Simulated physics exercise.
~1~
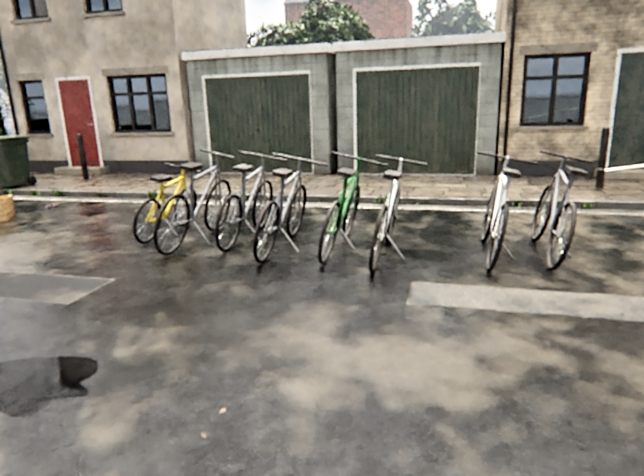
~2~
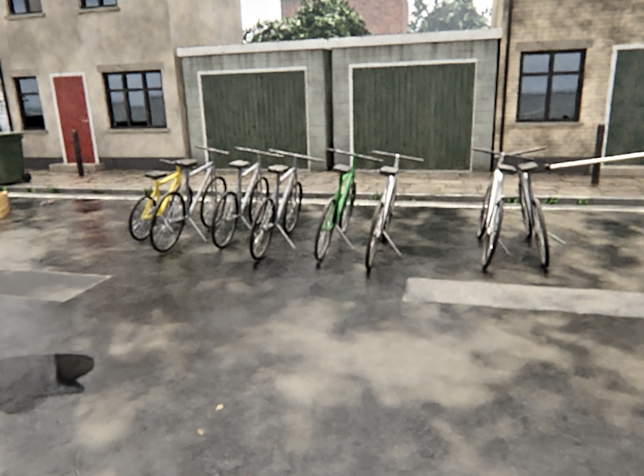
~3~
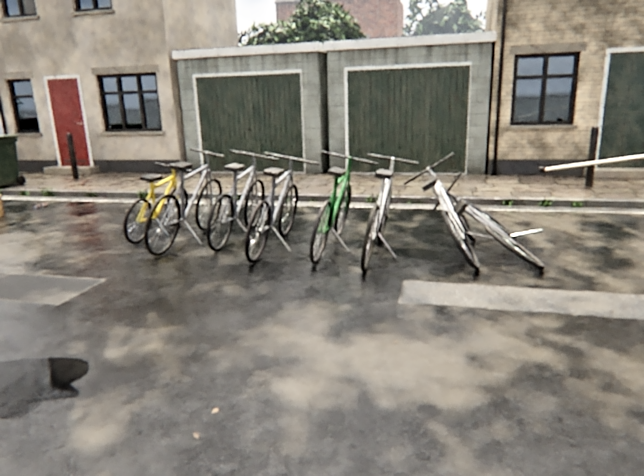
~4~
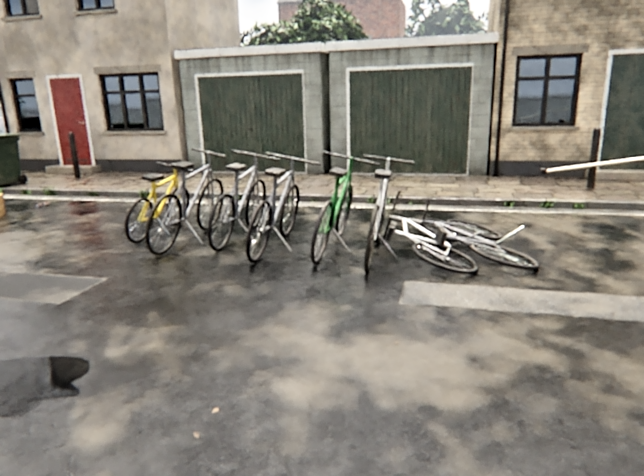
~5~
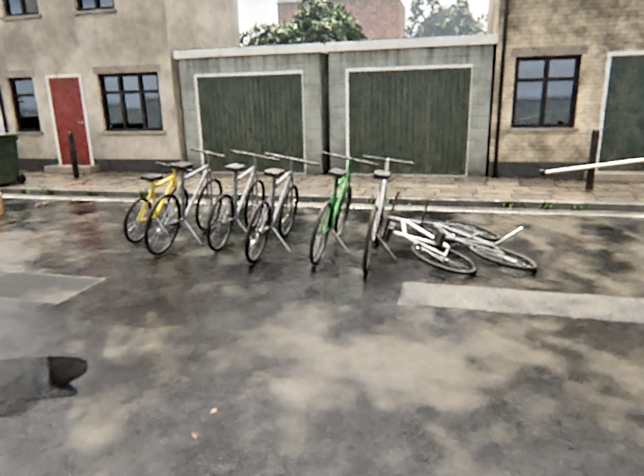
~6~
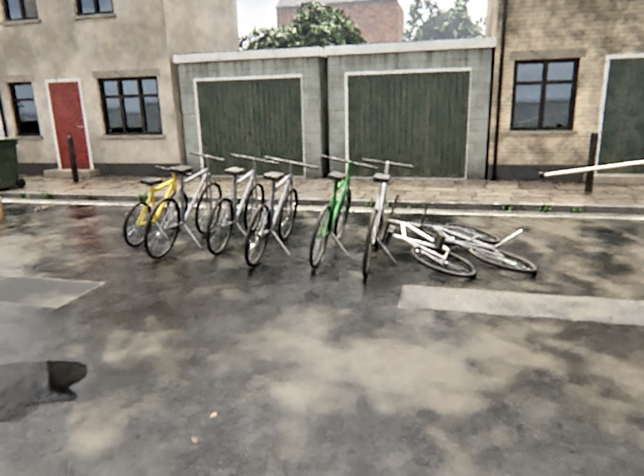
A pale pole slides in from the right toward a row of parked bicycles on a damp street, in front of two green garage doors and a house with a red door. It meets the bicycle at the right end, which starts to tip left. That bicycle leans into its neighbour, and the two topple together toward the rest of the row. Both drop flat on the asphalt, beside the silver bicycle next in line. The pole stays at the right while the remaining bicycles, including the green and yellow ones, are still standing.
